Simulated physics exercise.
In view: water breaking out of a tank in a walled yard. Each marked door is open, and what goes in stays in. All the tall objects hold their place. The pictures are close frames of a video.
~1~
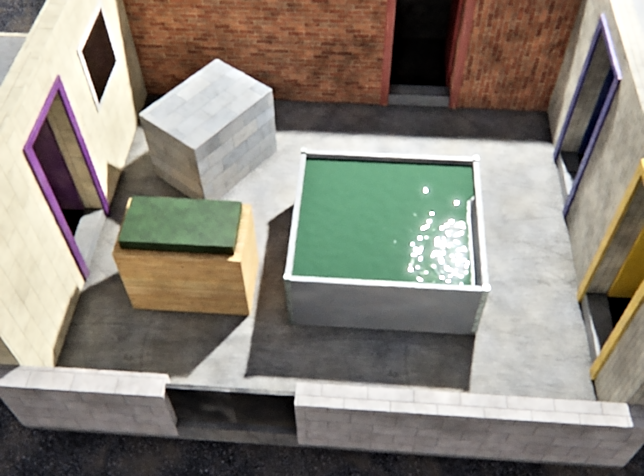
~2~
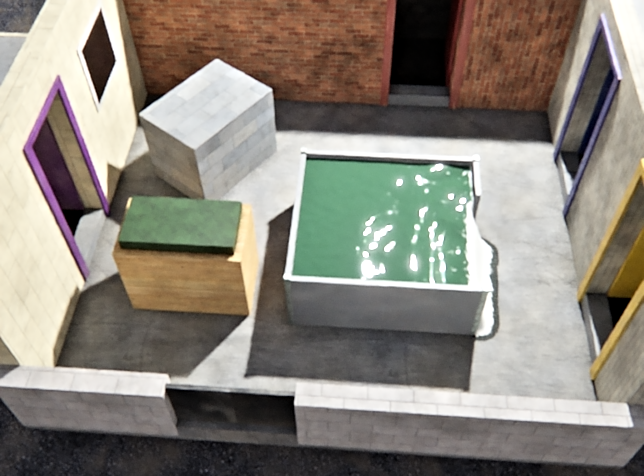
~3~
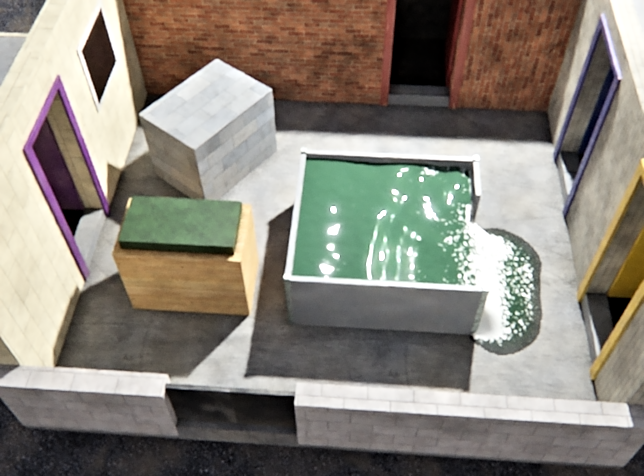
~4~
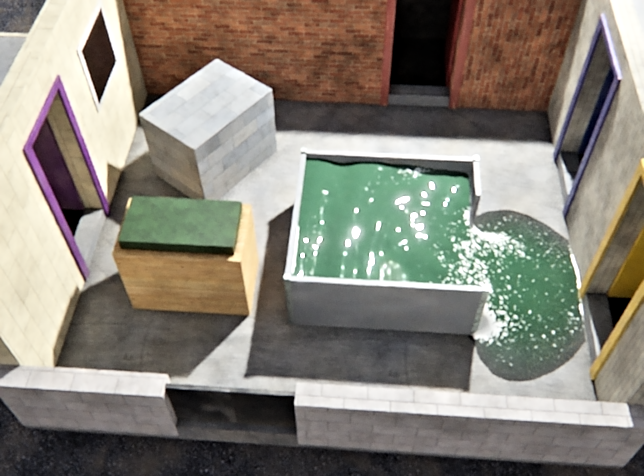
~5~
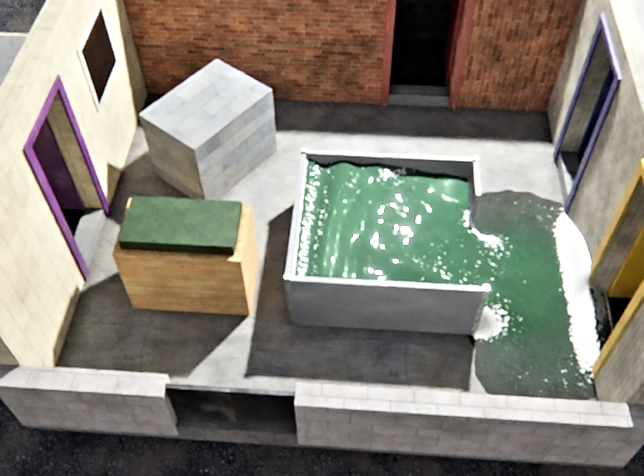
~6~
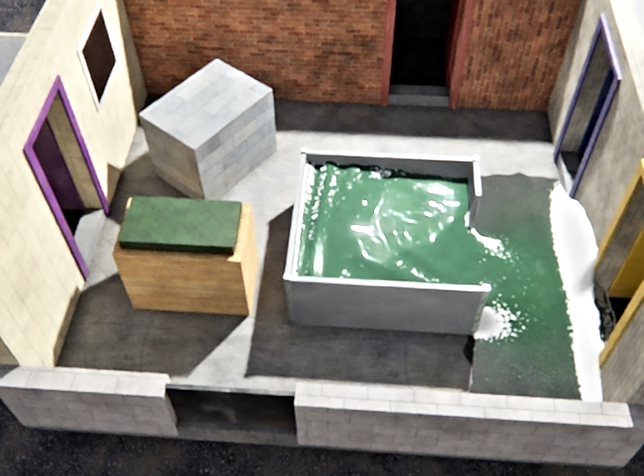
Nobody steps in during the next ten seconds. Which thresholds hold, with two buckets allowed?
In the end: The purple door stays under that; the yellow door takes more than that; the blue door stays under that; the red door stays under that.
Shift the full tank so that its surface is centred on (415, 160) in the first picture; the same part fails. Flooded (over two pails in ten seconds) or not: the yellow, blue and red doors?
Yellow door keeps below it; blue door goes over; red door keeps below it.
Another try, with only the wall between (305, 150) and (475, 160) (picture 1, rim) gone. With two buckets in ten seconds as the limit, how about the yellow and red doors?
Yellow is under; red passes that mark.
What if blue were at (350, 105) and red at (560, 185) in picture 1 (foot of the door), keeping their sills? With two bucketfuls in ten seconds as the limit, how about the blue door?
My reading: The blue door takes less.
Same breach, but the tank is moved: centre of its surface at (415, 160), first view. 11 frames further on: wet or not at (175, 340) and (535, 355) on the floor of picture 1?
As listed: Free of water, flooded.
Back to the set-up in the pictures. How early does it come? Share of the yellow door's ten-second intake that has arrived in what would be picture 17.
I make it 75 per cent.
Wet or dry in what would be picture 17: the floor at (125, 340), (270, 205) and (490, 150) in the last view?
As listed: Dry, dry, wet.
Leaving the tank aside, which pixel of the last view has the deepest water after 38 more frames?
Roughly at (117, 189).
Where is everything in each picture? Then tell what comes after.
The water tank at (387, 219) is whole and still, in the first picture.
Water pours out at (471, 271) and has run to (478, 336), in the second picture.
Water pours out at (471, 272) and has run to (525, 248), in the third picture.
Water pours out at (470, 273) and has run to (568, 251), in the fourth picture.
The front is at (591, 386), out from the gap at (470, 273), in the fifth picture.
Water pours out at (470, 273) and has run to a hidden place, in the sixth picture.
A moment on, water covers 25 % of the floor; the purple door not reached, the yellow door far over two buckets in, the blue door wet at the sill, nothing in, the red door not reached.
Next, water covers 45 % of the floor; the purple door not reached, the yellow door far over two buckets in, the blue door wet at the sill, nothing in, the red door wet at the sill, nothing in.
Then, water covers 70 % of the floor; the purple door not reached, the yellow door far over two buckets in, the blue door wet at the sill, nothing in, the red door wet at the sill, nothing in.
Later, water covers 95 % of the floor; the purple door wet at the sill, nothing in, the yellow door far over two buckets in, the blue door wet at the sill, nothing in, the red door wet at the sill, nothing in.
In the end, water covers 95 % of the floor; the purple door under two buckets in, the yellow door far over two buckets in, the blue door wet at the sill, nothing in, the red door wet at the sill, nothing in.
